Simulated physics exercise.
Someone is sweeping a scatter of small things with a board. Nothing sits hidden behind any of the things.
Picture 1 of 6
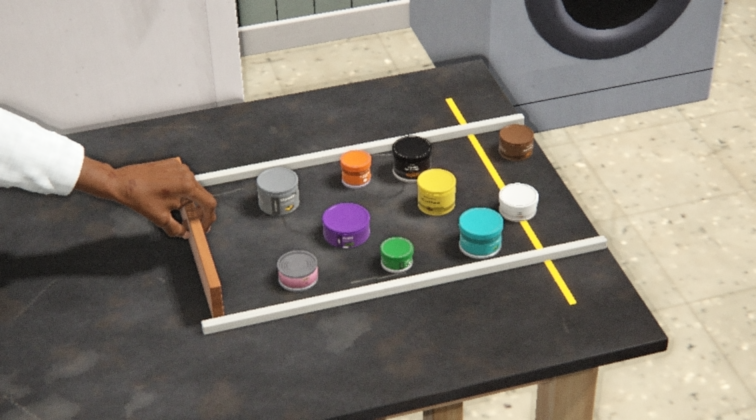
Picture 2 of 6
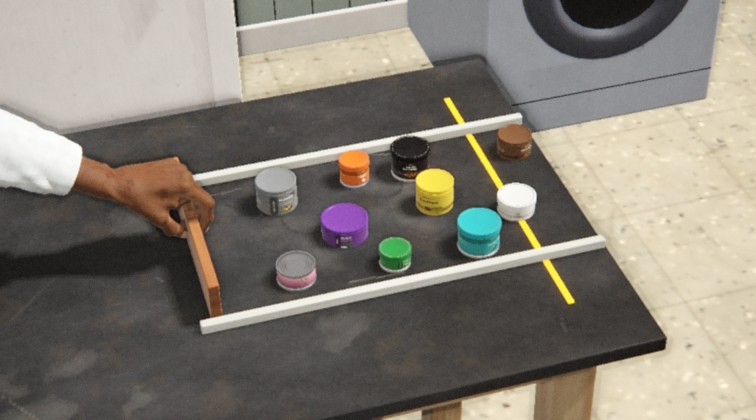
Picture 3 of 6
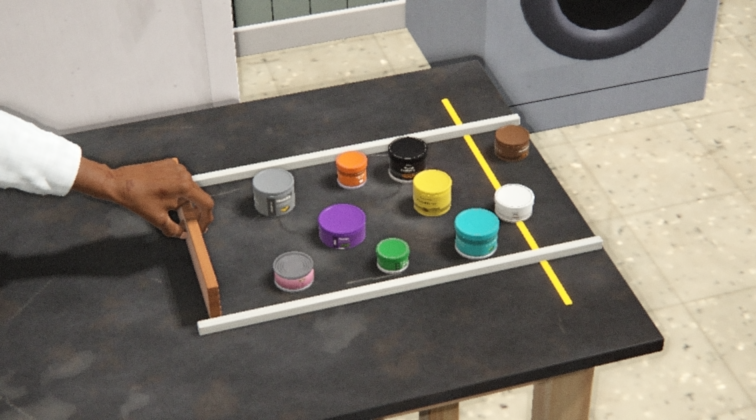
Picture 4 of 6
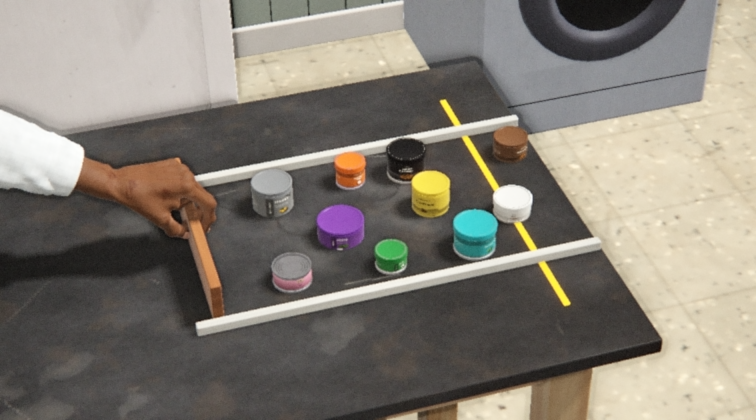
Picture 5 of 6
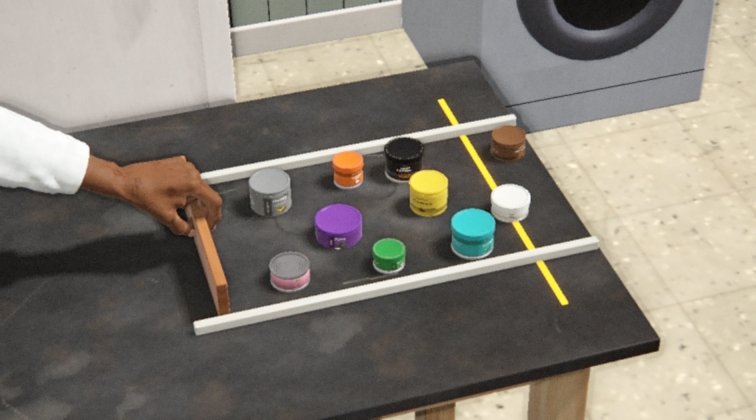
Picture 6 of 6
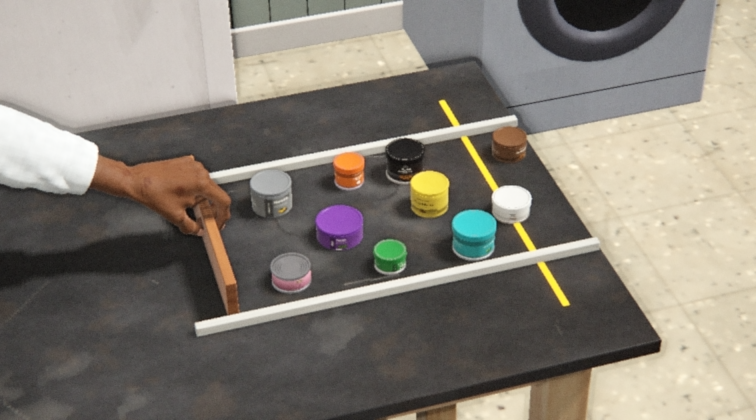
A hand in a white sleeve holds a brown board at the left of a dark tabletop, seen from above at an angle in a room with a pale tiled floor. Grey, orange, black, purple, pink, green, yellow, turquoise, white and brown tubs sit between two white rails, a yellow strip crossing at right. The board stays nearly still, then slides slightly right, touching none, as the view drifts very slightly.
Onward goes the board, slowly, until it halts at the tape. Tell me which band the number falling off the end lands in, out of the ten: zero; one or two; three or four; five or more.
Going by the pictures, one or two pieces get pushed right off.
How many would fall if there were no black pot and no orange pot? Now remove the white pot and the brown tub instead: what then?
The count is 0 in one try and 0 in the other, in that order.
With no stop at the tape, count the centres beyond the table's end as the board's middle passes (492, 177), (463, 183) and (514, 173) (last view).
Going through the three positions, you'd get 1, 0 and 5.
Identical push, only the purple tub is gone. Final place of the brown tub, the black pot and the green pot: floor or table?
Brown tub: Over the edge. Black pot: Still there. Green pot: Still there.
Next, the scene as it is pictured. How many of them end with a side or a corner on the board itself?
It's 5 of them.
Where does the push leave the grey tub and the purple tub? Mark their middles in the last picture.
They come to rest around (500, 151) and (524, 190).
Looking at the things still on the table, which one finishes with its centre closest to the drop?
Nearest at the end: The white pot.
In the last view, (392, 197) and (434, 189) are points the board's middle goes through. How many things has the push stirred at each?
At the first spot the count is 8, and at the second it is 8.
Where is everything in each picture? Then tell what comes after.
In the first picture, brown tub (516, 143); white pot (518, 203); turquoise pot (481, 233); board (196, 236); tape (505, 192).
In the second picture, white pot (516, 203); black pot (410, 159).
In the third picture, turquoise pot (476, 234); grey tub (274, 193).
In the fourth picture, brown tub (510, 144); pink tin (292, 273).
In the fifth picture, white pot (510, 204); orange pot (348, 170).
In the sixth picture, brown tub (509, 145); white pot (511, 205); turquoise pot (474, 235); board (210, 234); tape (498, 194).
Soon after, none off yet; brown tub at rest near (509, 145); white pot at rest near (511, 205); turquoise pot at rest near (474, 235).
Then, none off yet; brown tub at rest near (509, 145); white pot at rest near (511, 205); turquoise pot moving near (483, 234).
Further on, none off yet; brown tub at rest near (509, 145); white pot moving near (516, 204); turquoise pot moved about its own width near (524, 230).
By the end, the number that fall off is one or two; fallen, brown tub.
